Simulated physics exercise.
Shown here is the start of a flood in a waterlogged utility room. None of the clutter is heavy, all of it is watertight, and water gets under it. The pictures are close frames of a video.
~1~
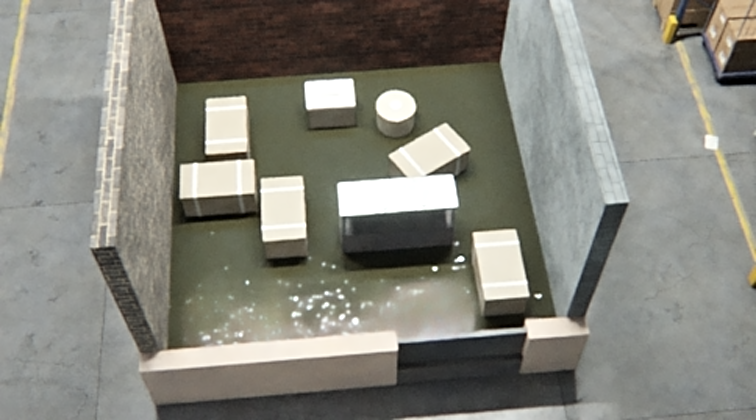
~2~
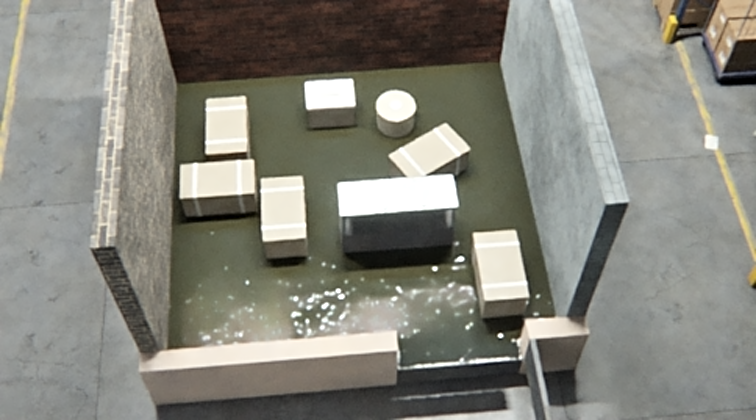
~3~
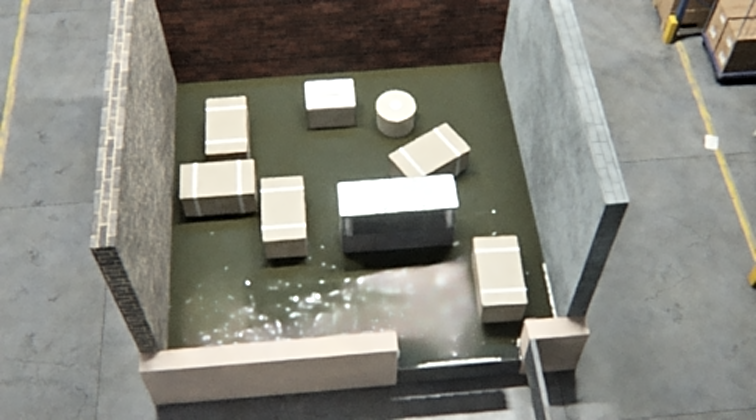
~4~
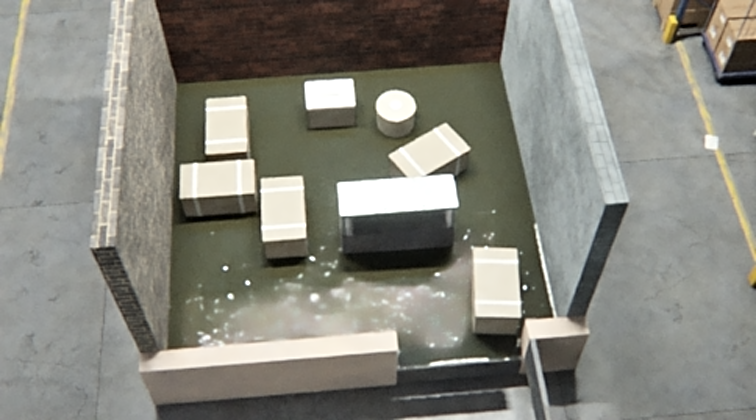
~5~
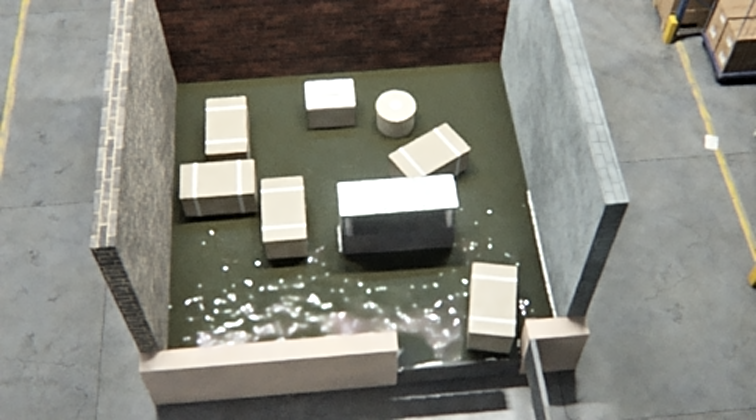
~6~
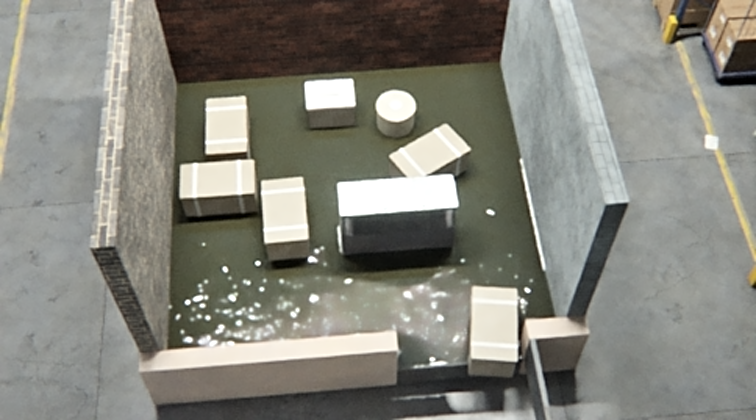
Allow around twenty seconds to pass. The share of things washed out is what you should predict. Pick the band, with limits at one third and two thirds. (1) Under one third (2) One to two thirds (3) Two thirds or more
(2) One to two thirds.
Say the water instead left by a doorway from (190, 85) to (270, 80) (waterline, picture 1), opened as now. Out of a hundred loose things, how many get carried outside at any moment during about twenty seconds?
Around 70 in a hundred.
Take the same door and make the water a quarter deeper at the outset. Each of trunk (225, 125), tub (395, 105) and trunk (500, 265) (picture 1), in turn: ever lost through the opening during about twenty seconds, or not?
In that order: Kept in, no, gone.
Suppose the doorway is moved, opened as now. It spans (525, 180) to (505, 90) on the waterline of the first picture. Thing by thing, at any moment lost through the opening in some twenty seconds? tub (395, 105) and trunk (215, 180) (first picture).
Outcome by order: Exits; not lost.
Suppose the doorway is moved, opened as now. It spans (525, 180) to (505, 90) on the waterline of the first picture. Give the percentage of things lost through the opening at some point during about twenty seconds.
It comes to about 70 per cent.
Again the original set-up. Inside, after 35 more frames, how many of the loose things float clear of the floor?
Result - 4.
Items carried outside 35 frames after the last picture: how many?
3.
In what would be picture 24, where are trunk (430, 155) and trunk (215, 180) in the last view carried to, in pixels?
Approximately (505, 239) for one, (234, 226) for the other.
A moment on, 1 of 7 are out; 6 afloat.
Next, 1 of 7 are out; 6 afloat.
Later, 3 of 7 are out; 4 afloat.
In the end, 3 of 7 are out; 4 afloat.
